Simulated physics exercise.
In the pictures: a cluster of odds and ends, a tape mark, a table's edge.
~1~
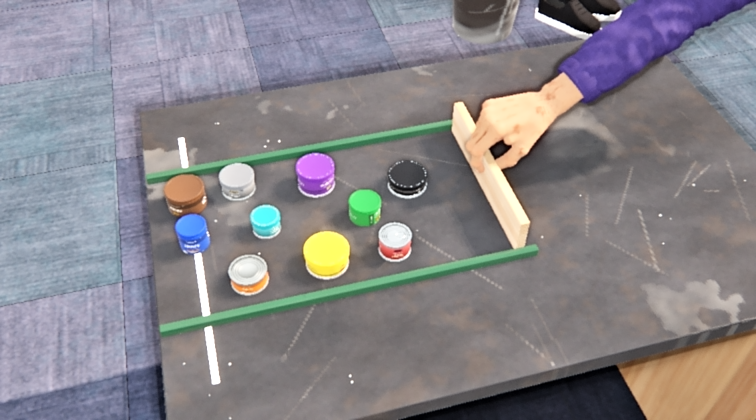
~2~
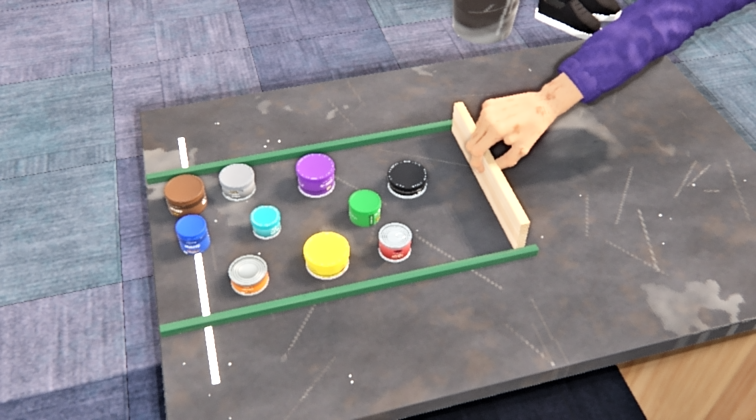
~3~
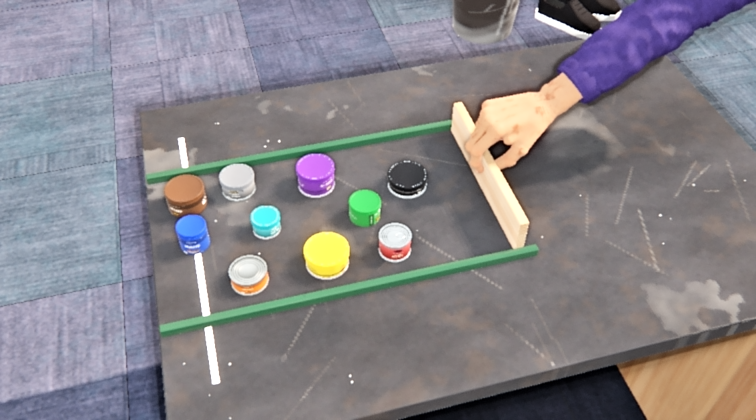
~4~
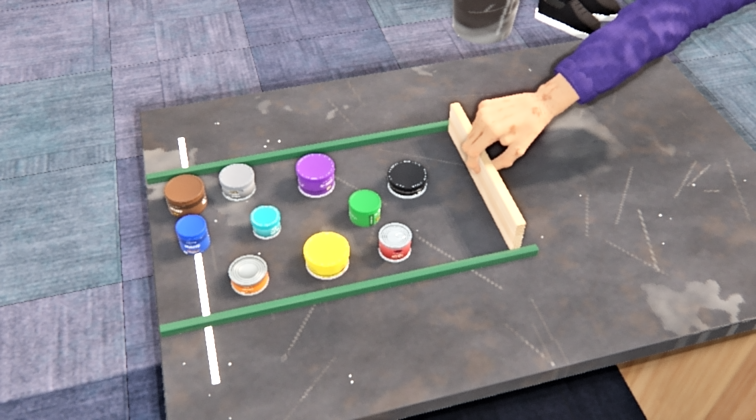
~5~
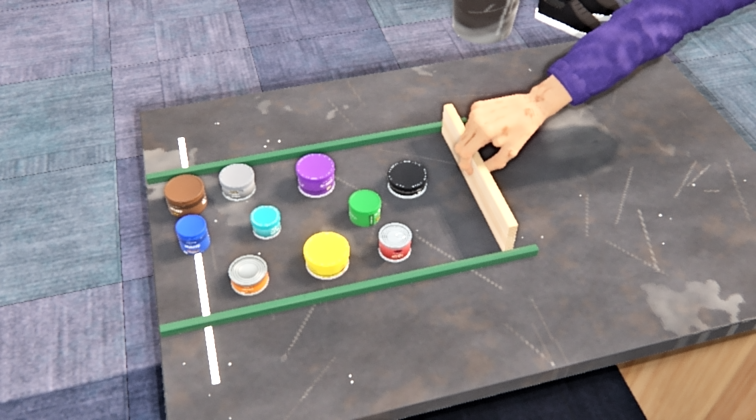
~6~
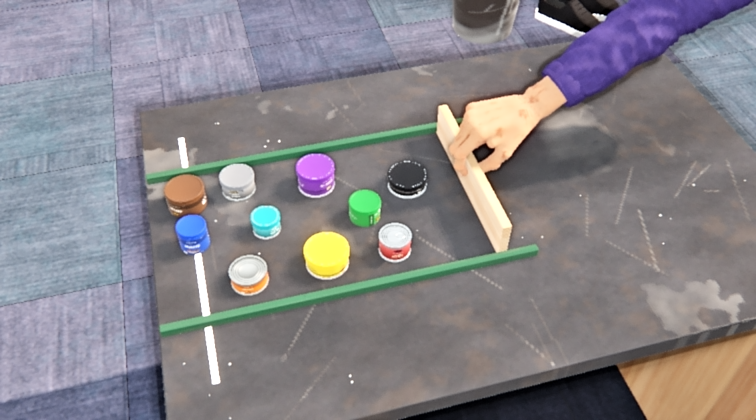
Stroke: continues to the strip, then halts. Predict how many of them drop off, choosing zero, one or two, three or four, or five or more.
Five or more drop off.
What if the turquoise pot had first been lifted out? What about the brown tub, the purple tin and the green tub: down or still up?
So: The brown tub goes down, the purple tin does not drop, the green tub does not drop.
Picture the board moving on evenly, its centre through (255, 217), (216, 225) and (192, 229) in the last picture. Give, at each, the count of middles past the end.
First 0, next 3, last 6.
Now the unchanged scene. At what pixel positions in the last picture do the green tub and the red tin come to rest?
Result: One about (180, 251), other about (185, 285).
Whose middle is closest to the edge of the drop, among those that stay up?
Answer: The turquoise pot.
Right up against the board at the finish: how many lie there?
Well, it touches 4.
Early on, none off yet; brown tub at rest near (186, 197); blue tub at rest near (193, 235); orange pot at rest near (249, 275).
Finally, the number that fall off is five or more; lost, yellow tin, grey tin, orange pot, blue tub and brown tub.
